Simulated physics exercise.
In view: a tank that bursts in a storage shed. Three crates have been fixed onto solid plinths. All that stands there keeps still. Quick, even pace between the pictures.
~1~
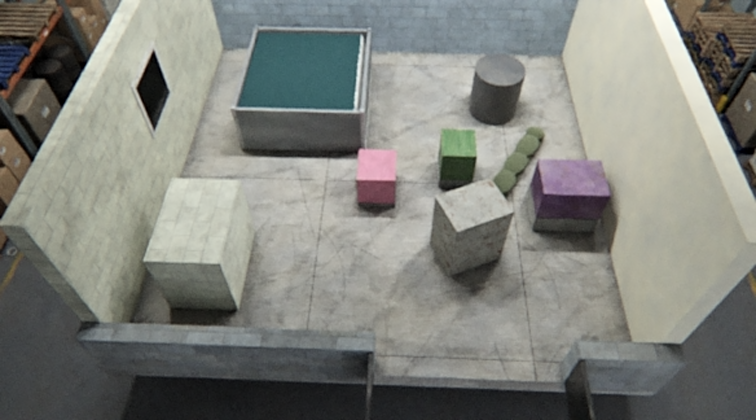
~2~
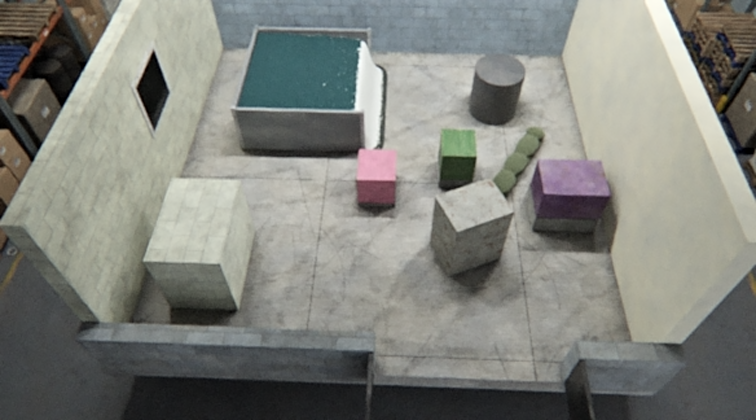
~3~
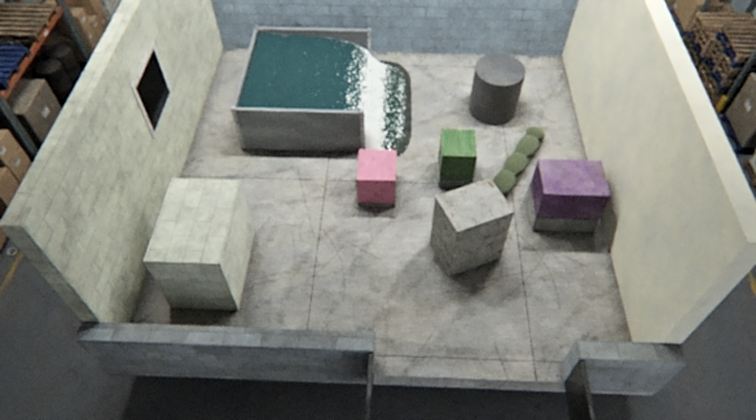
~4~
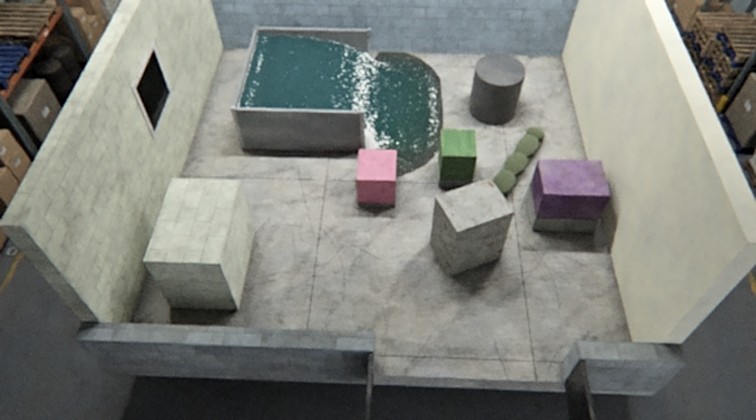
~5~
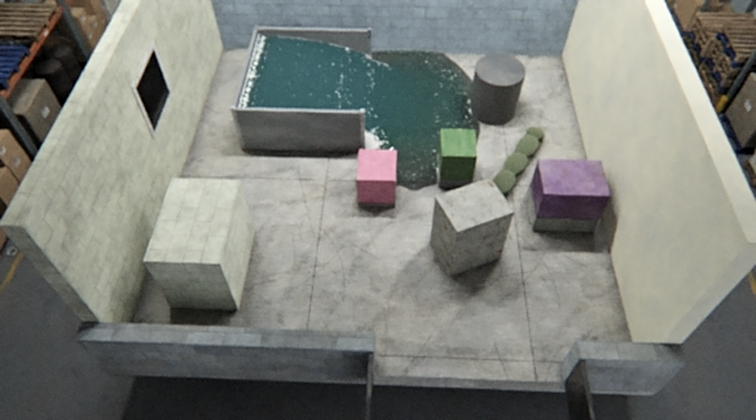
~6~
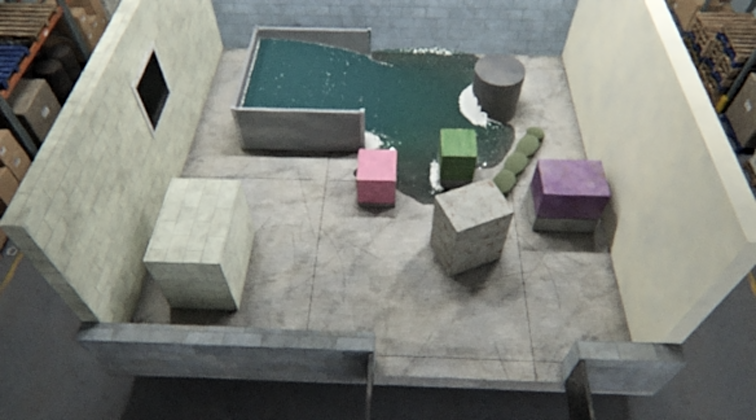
The clip shows a walled enclosure with a grey tank of dark green water, whose right side opens; water pours out rightward, foaming and spreading across the floor around the pink and green blocks and grey cylinder, which stay still.
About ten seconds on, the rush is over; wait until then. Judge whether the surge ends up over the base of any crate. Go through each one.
The pink crate is lapped by the water; the green crate is lapped by the water; the purple crate is lapped by the water.
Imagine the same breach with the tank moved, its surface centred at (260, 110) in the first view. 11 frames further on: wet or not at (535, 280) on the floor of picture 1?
That spot: Bare.
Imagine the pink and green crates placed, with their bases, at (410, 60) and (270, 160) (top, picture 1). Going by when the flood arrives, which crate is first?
From the scene, I'd name the one in pink.
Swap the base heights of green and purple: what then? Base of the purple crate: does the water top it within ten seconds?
Purple crate: Flooded.
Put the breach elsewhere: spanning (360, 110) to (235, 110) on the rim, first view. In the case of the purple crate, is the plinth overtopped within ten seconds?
Looking at the purple crate, it is left alone.
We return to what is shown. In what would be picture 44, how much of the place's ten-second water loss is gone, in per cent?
Near 35 in a hundred, I reckon.
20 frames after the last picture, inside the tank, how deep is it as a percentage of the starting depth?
My figure is about 16 in a hundred.
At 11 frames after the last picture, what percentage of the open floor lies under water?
Share estimate: About 45 per cent.
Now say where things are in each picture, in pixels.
The first frame shows still water in the tank at (306, 71).
In the second frame, the front is at (372, 67), out from the gap at (365, 97).
In the third frame, water pours out at (365, 98) and has run to (388, 64).
In the fourth frame, the front is at (412, 59), out from the gap at (365, 99).
In the fifth frame, the front is at (430, 181), out from the gap at (365, 99).
In the sixth frame, water pours out at (365, 100) and has run to a hidden place.
A moment on, water covers 35 % of the floor; the pink crate water round its plinth, the green crate water round its plinth, the purple crate not reached.
Next, water covers 45 % of the floor; the pink crate water round its plinth, the green crate water round its plinth, the purple crate water round its plinth.
Then, water covers 60 % of the floor; the pink crate water round its plinth, the green crate water round its plinth, the purple crate water round its plinth.
Later, water covers 85 % of the floor; the pink crate water round its plinth, the green crate water round its plinth, the purple crate water round its plinth.
In the end, water covers 100 % of the floor; the pink crate was topped, the green crate was topped, the purple crate was topped.
